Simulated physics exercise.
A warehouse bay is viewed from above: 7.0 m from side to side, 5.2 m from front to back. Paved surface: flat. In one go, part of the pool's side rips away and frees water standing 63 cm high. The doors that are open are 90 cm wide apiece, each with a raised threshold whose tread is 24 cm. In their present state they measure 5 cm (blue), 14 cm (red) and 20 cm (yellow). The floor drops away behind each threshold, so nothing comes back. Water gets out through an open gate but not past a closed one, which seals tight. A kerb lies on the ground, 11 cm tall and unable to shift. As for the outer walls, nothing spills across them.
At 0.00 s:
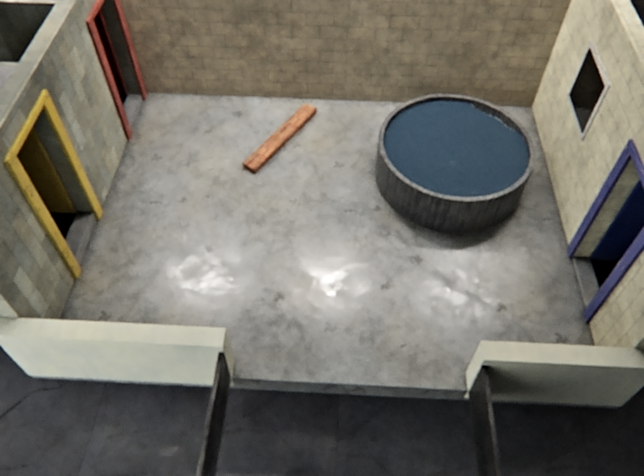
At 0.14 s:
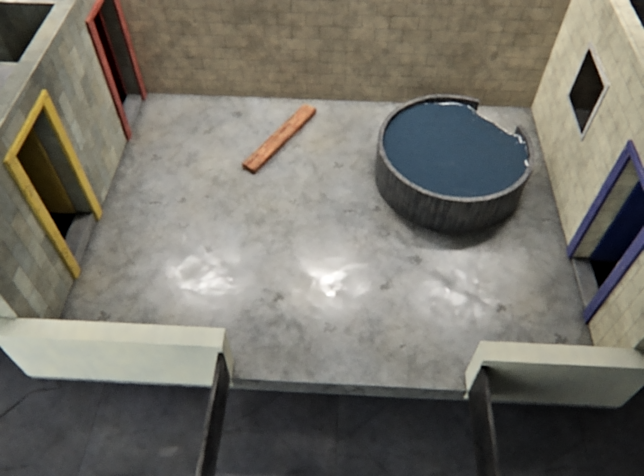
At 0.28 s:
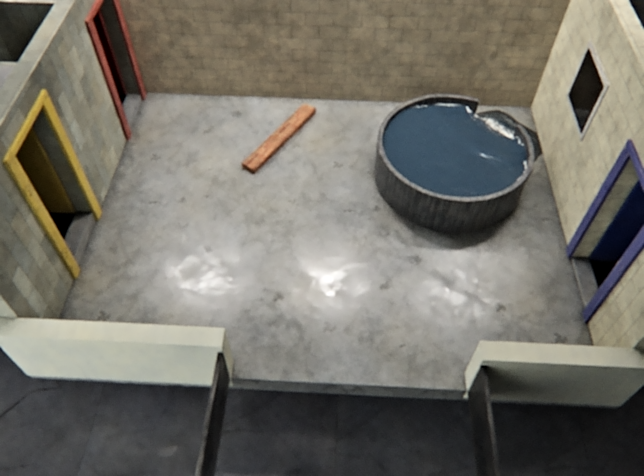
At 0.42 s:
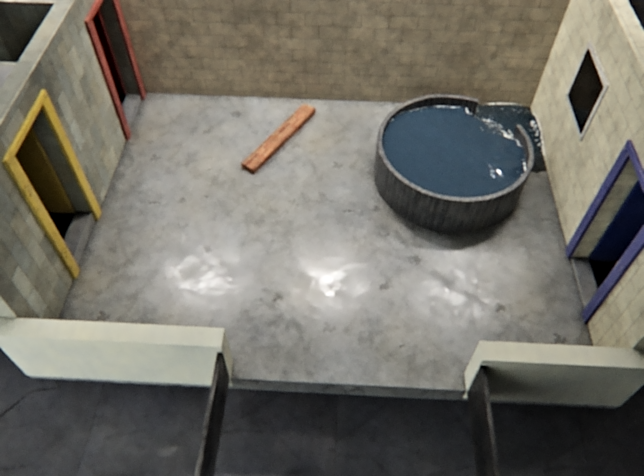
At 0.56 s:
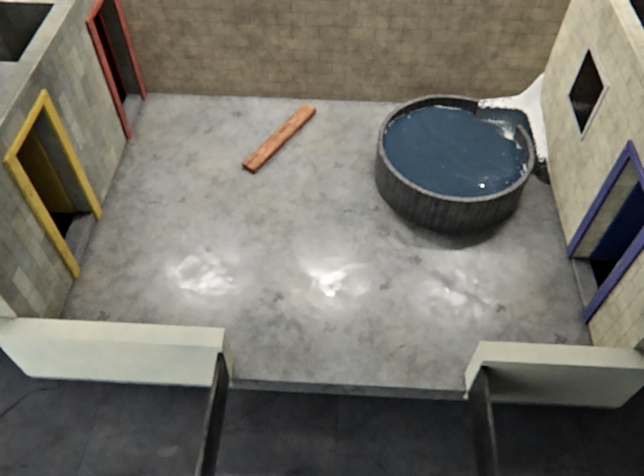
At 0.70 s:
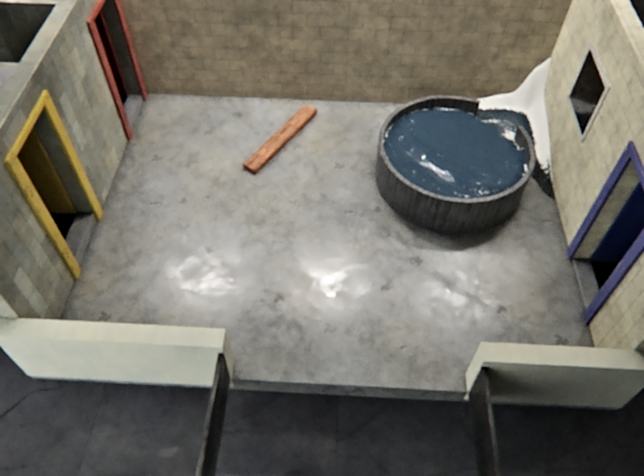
A round, dark-walled pool of blue water stands at the right rear of a grey paved bay, seen from above. A red doorway and a yellow one line the left wall, a blue one is on the right, and a reddish-brown bar lies near the back. The pool's far right side breaks open and water pours out against the right wall, rippling the surface, while the camera stays still.
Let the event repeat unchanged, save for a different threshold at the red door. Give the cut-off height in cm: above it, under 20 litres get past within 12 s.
The cut-off is roughly 10.5 cm.
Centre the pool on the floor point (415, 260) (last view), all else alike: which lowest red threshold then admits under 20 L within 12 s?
Some 7.5 cm.
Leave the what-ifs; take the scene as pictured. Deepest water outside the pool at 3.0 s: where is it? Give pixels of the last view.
Around (520, 134).
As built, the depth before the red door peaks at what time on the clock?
Around 3.8 seconds.
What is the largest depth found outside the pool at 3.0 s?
34 cm.
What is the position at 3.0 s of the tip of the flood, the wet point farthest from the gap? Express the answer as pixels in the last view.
At about (194, 100).
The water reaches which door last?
The answer is the yellow one.
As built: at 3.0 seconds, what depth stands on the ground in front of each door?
Blue door: 6 cm; red door: 0 cm; yellow door: 0 cm.
After 1.4 s water covers 5 % of the floor, deepest (53 cm) near (525, 114); it has not reached the red door.
After 3.0 s water covers 35 % of the floor, deepest (34 cm) near (520, 134); it has not reached the red door.
After 12.0 s water covers 95 % of the floor, deepest (12 cm) near (518, 127); 4 cm at the red door, 5 litres in over its 14 cm threshold.
At the red door as built, the water arrived by 3.5 s and peaked near 18 cm at 3.8 s.
With a threshold of 9 cm, 36 litres would have come in within the 12 s; with 12 cm, 12 litres. So under 20 litres takes about 10.5 cm.
